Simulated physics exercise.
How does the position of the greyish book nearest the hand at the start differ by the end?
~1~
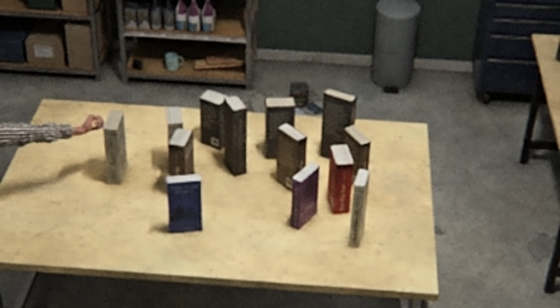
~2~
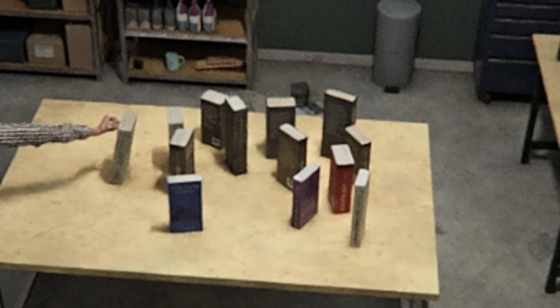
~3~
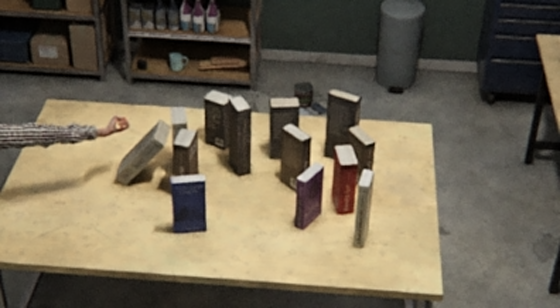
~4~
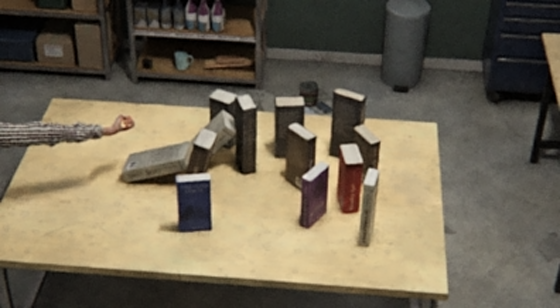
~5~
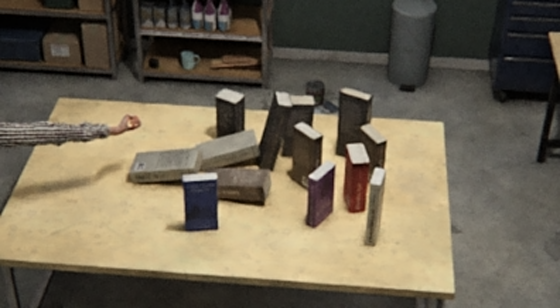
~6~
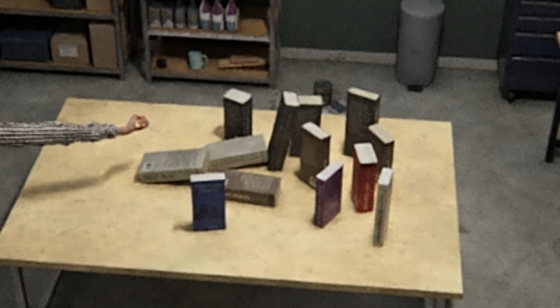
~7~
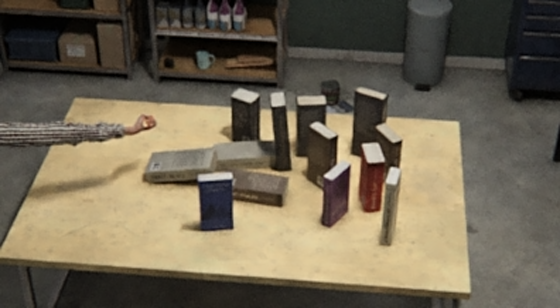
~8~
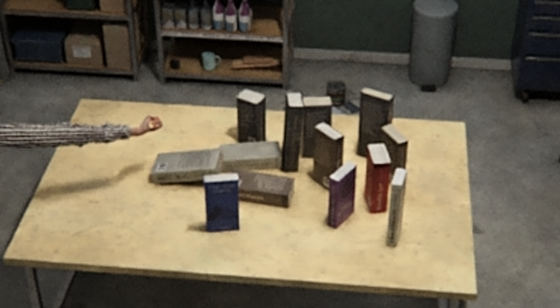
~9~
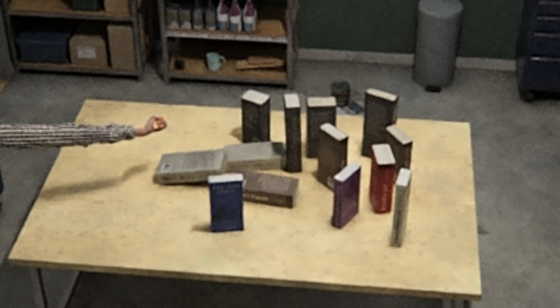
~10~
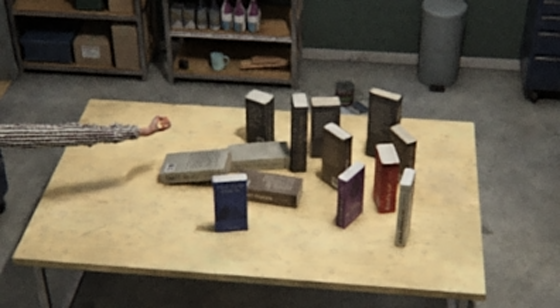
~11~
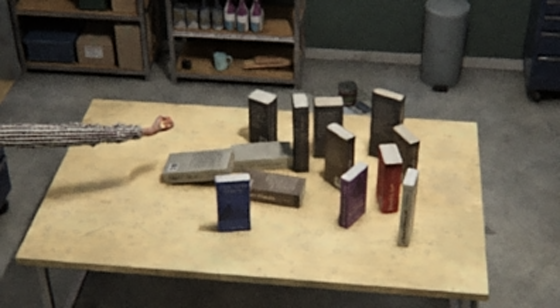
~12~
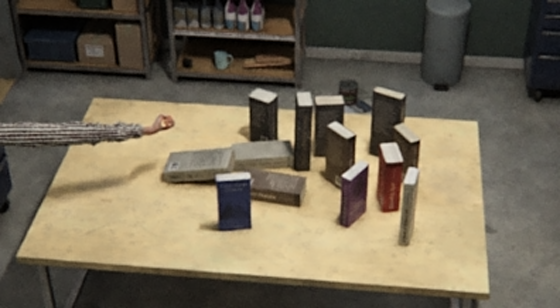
At the start it stands upright on its narrow end, and by the end it is lying on its side on the table.
